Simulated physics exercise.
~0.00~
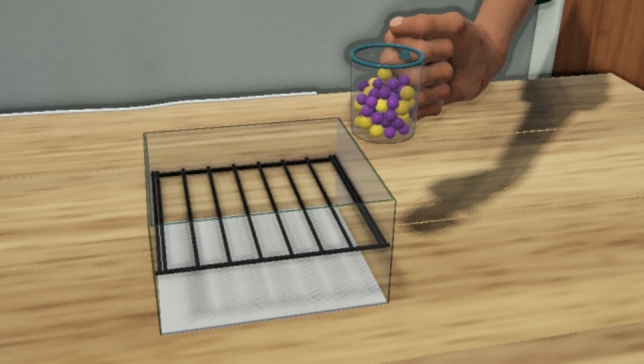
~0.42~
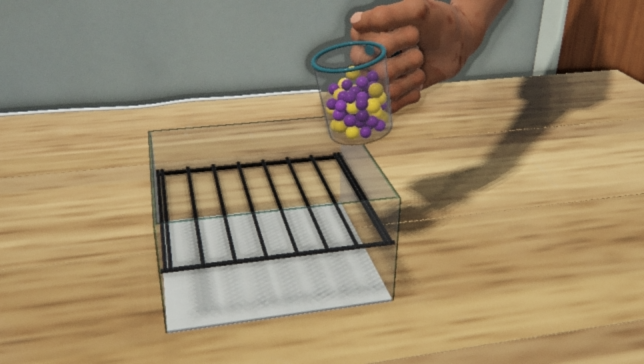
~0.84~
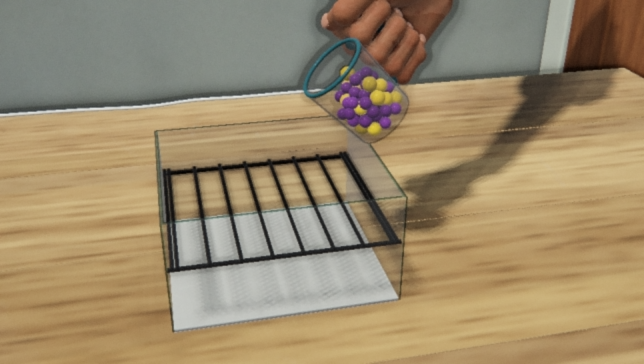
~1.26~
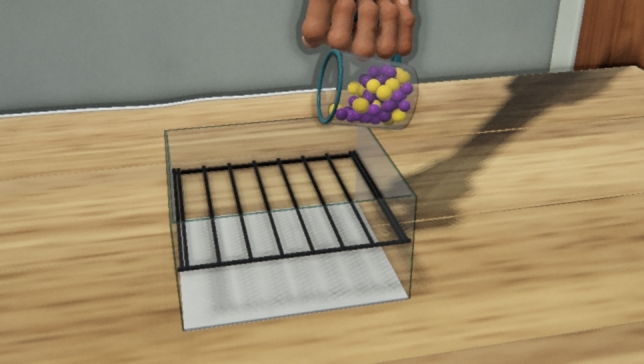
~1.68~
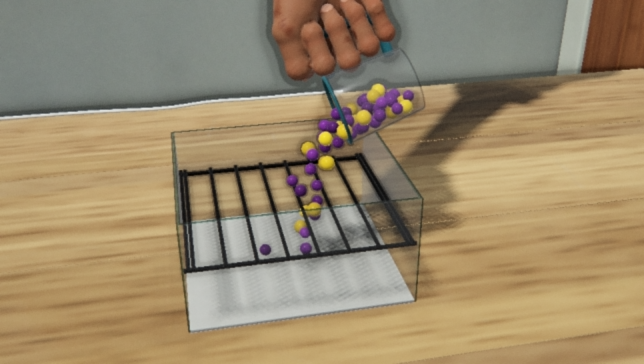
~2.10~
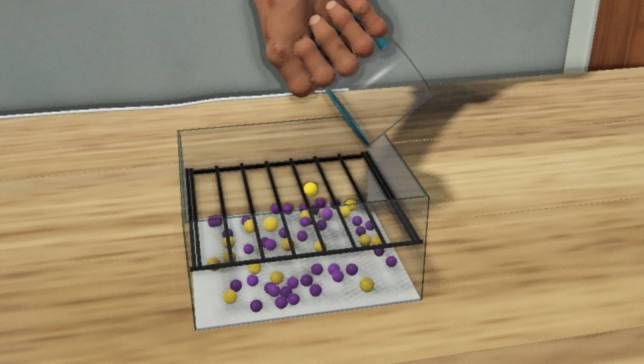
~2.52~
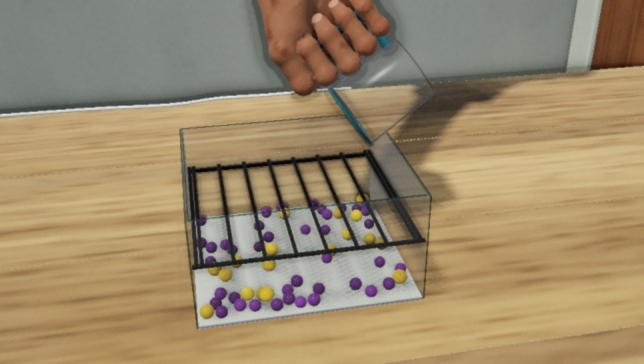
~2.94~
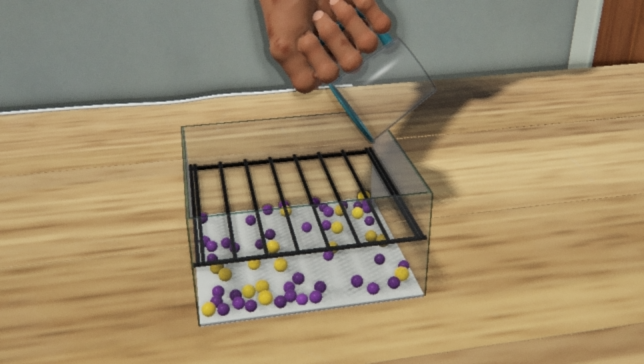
Yellow and purple balls pouring from a hand-tilted clear cup, falling through a black wire rack and scattering across the box floor.
